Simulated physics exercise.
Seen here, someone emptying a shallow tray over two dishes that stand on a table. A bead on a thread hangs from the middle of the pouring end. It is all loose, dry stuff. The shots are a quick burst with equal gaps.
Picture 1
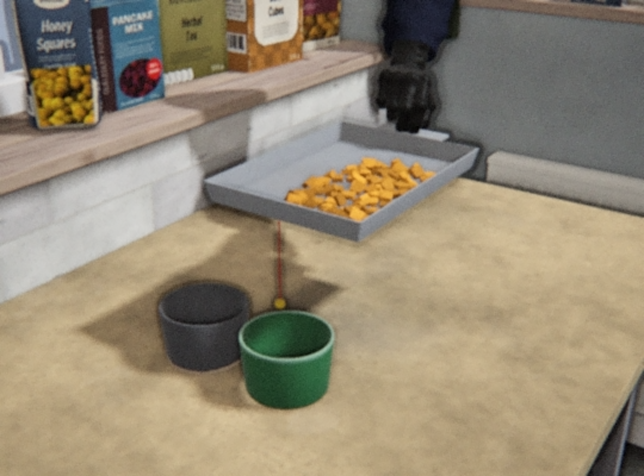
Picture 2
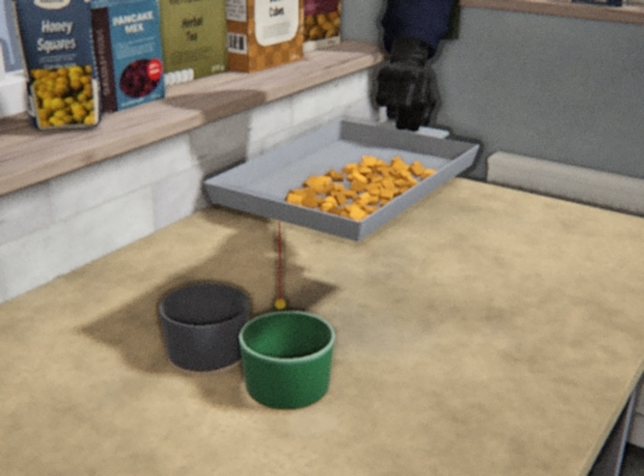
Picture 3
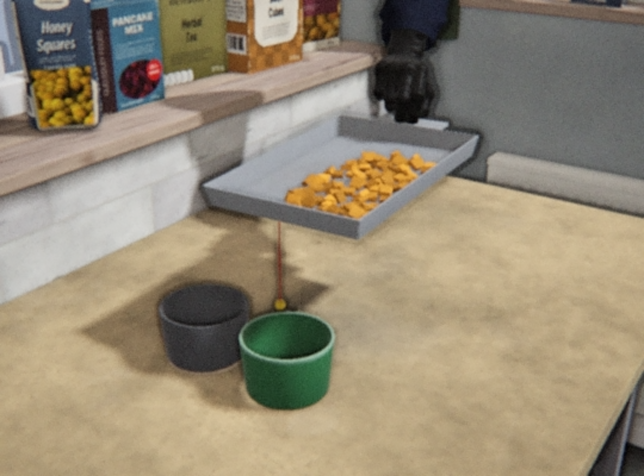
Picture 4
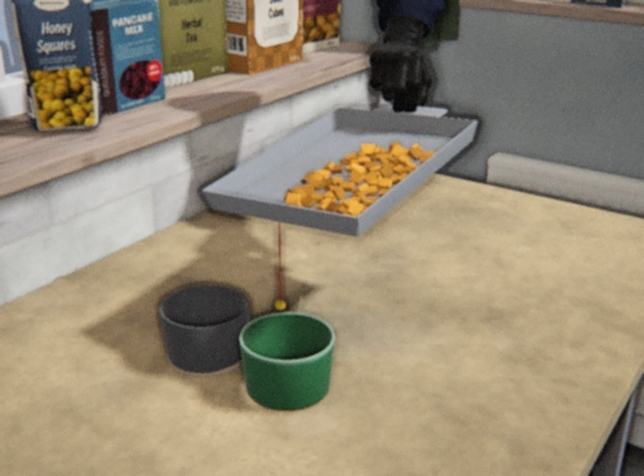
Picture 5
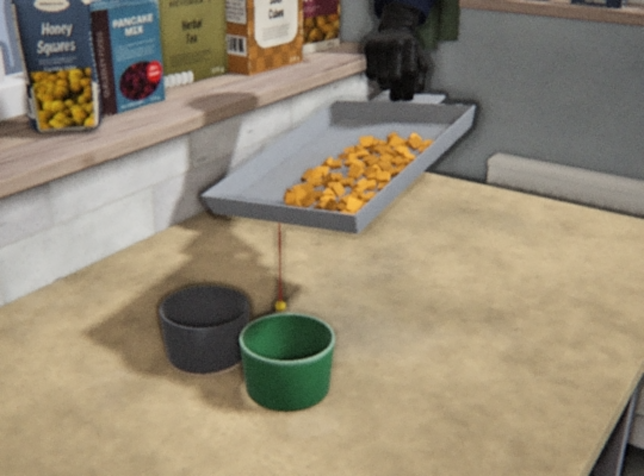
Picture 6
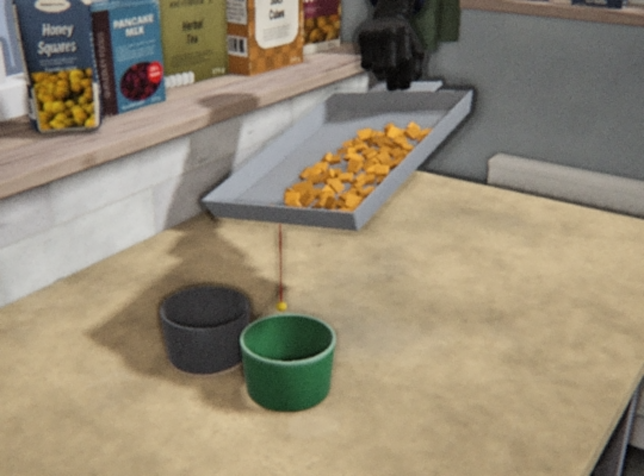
We see a dark-gloved hand holding a gray tray of small orange crackers above a black dish and a green dish, slowly raising its far end as the near edge tips slightly toward its left corner, a bead hanging below.
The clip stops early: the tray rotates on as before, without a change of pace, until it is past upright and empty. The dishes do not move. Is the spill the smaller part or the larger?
Together they catch over half.
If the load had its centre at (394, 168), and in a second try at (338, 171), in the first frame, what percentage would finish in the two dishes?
In turn 80 and 90 in a hundred.
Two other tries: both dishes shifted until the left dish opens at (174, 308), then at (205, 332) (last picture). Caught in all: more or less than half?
In turn: Not half; under half.
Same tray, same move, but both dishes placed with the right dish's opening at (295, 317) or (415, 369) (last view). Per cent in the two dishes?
Roughly 70 per cent, and 0 per cent.
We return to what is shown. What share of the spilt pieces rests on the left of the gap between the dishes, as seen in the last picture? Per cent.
It comes to 60 per cent or so.
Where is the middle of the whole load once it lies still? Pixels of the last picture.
Close to (216, 343).
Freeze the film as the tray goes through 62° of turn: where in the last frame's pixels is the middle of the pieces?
Roughly at (252, 197).
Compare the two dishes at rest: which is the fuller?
It is the left-hand dish.
Shortly afterwards, tray tipped steeply; all but a few on the tray; only a few in the left dish; only a few in the air.
Next, tray tipped past a quarter turn; near half on the tray; near a quarter in the left dish; only a few outside both; near a quarter in the air.
Some moments later, tray tipped past a quarter turn; the bulk in the left dish; near a quarter outside both.
In the end, tray tipped past a quarter turn; none at all in the right dish; the bulk in the left dish; near a quarter outside both.
